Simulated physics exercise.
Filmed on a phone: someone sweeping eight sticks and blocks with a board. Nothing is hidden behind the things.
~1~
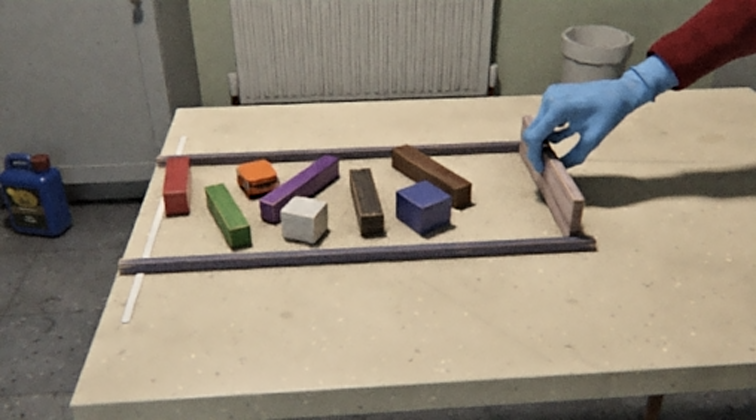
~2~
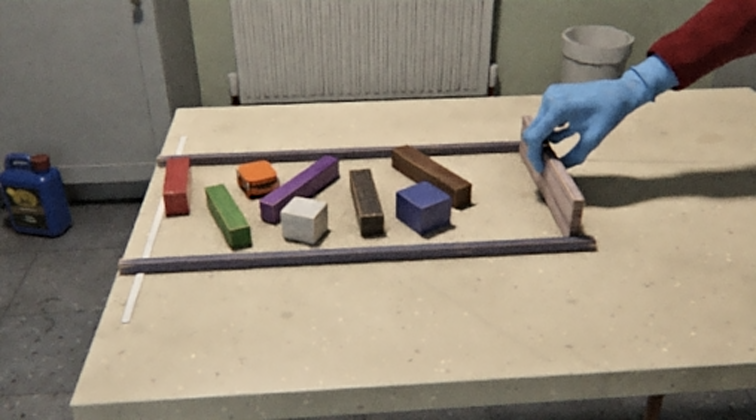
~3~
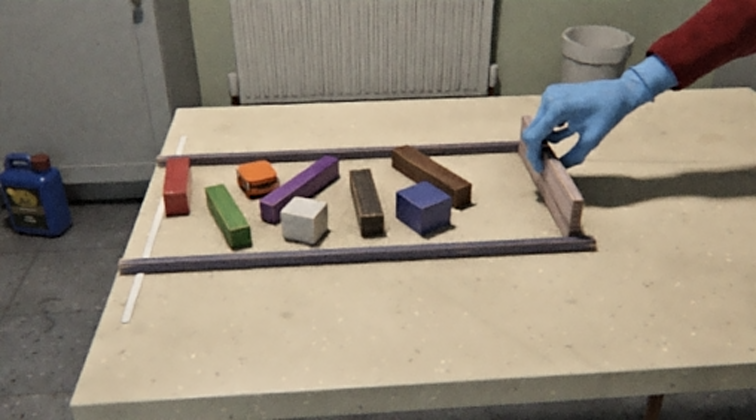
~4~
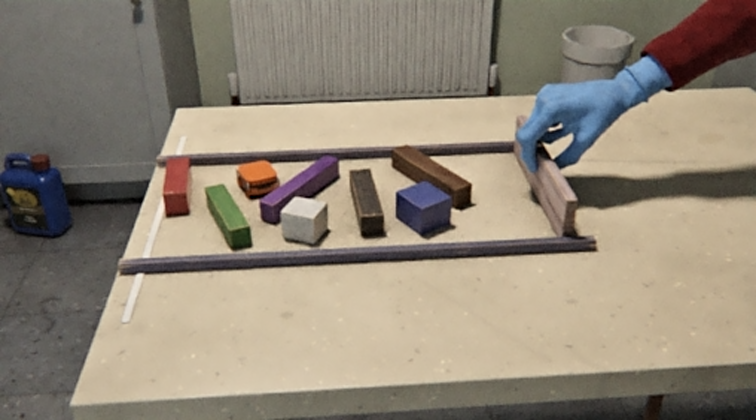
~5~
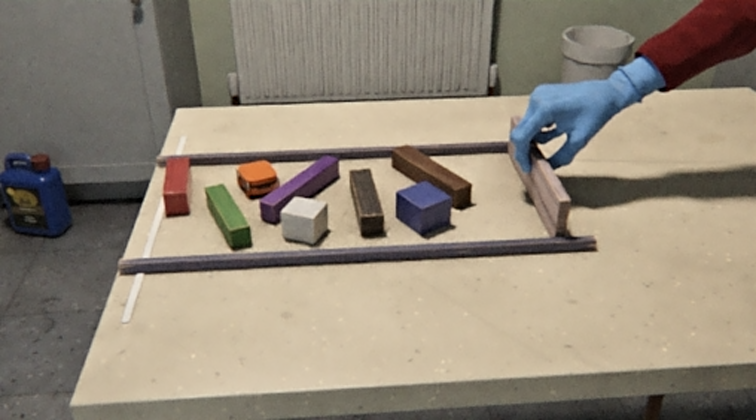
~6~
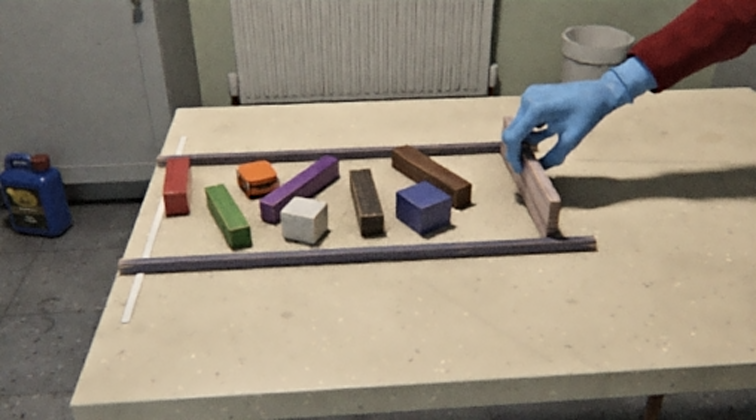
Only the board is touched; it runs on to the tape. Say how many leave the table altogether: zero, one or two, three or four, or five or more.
In the end the number that fall off is five or more.
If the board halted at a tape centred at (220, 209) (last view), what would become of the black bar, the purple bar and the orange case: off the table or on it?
The black bar is kept; the purple bar does not fall; the orange case does not fall.
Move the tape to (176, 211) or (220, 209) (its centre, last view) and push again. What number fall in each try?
It would be 6 and 3.
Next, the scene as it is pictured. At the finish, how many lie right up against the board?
That makes 2.
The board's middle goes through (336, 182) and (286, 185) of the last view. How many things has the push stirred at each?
7 and 8.
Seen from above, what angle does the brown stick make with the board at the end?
Some 0 degrees.
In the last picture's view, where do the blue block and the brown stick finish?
Near (125, 235) and (154, 186).
Soon after, none off yet; red bar at rest near (178, 185); green bar at rest near (228, 214); orange case at rest near (258, 180).
At rest, the number that fall off is five or more; fallen, black bar, white block, purple bar, orange case, green bar and red bar.
